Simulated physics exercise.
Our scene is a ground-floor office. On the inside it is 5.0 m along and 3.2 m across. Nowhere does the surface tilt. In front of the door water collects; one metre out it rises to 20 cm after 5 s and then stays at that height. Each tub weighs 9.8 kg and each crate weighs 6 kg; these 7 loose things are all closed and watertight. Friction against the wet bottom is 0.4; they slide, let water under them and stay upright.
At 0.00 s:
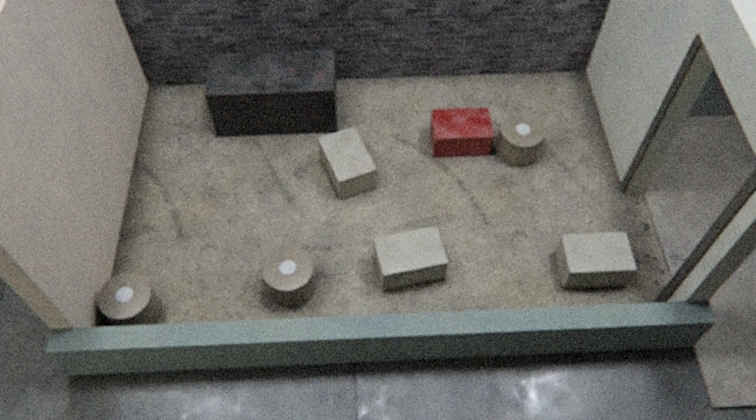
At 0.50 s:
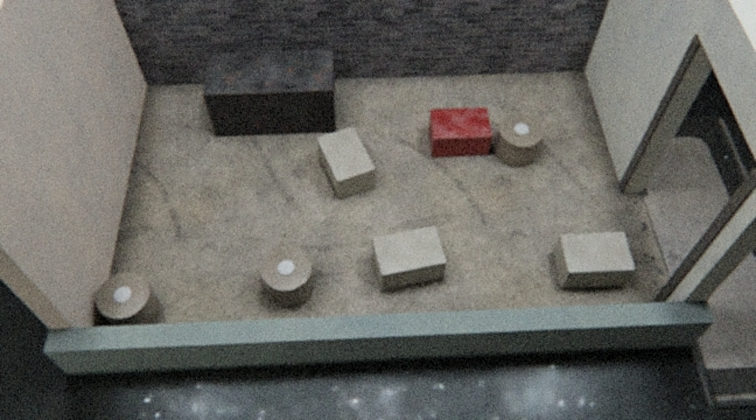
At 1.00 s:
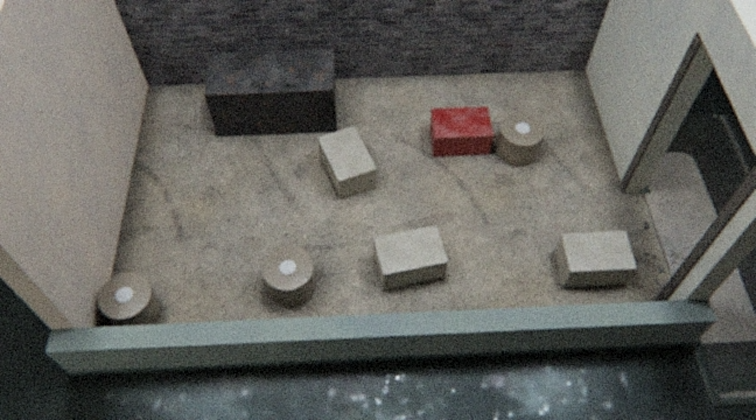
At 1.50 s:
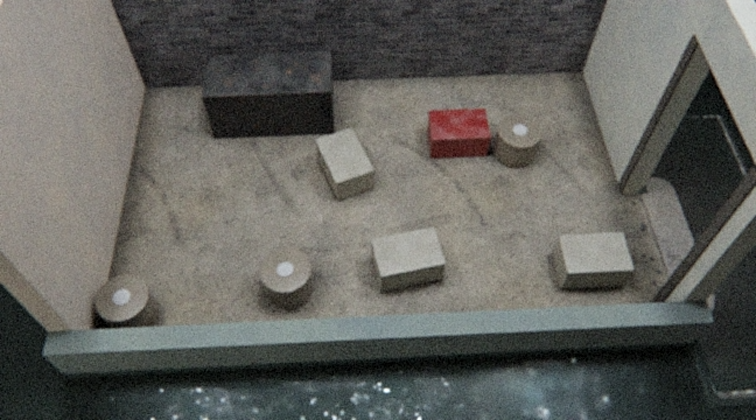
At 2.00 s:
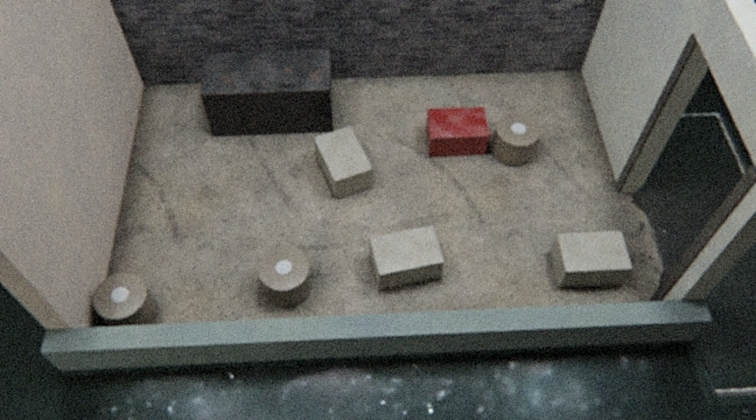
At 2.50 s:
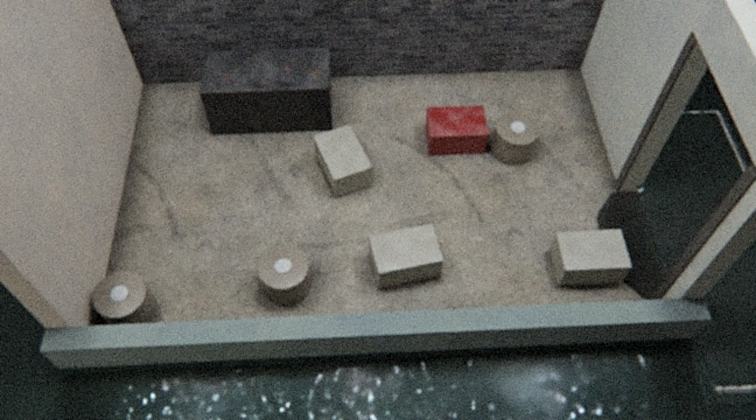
Dark water spreads outside the room, then creeps in slightly through the right doorway.
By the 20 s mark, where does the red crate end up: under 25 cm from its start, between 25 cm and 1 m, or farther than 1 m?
The red crate ends up between 25 cm and 1 m away.
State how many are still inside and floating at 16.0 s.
The count is 7.
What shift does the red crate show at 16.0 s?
About 20 cm out of place.
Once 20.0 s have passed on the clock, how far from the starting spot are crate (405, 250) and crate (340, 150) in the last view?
In turn: 300 cm, 200 cm.
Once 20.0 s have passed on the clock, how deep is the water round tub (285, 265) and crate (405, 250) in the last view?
Depths: Near 18 cm, then near 19 cm.
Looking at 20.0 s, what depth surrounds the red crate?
Depth: About 10 cm.
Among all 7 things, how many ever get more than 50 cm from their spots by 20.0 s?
Tally: 7.
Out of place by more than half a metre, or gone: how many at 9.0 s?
4 of them.
After 4.0 s the red crate is near (457, 121), 0.0 m from its start, aground; 0 afloat.
After 9.0 s the red crate is near (456, 110), 0.2 m from its start, aground; 5 afloat.
After 16.0 s the red crate is near (462, 105), 0.2 m from its start, afloat; 7 afloat.
After 20.0 s the red crate is near (496, 149), 0.6 m from its start, afloat; 7 afloat.
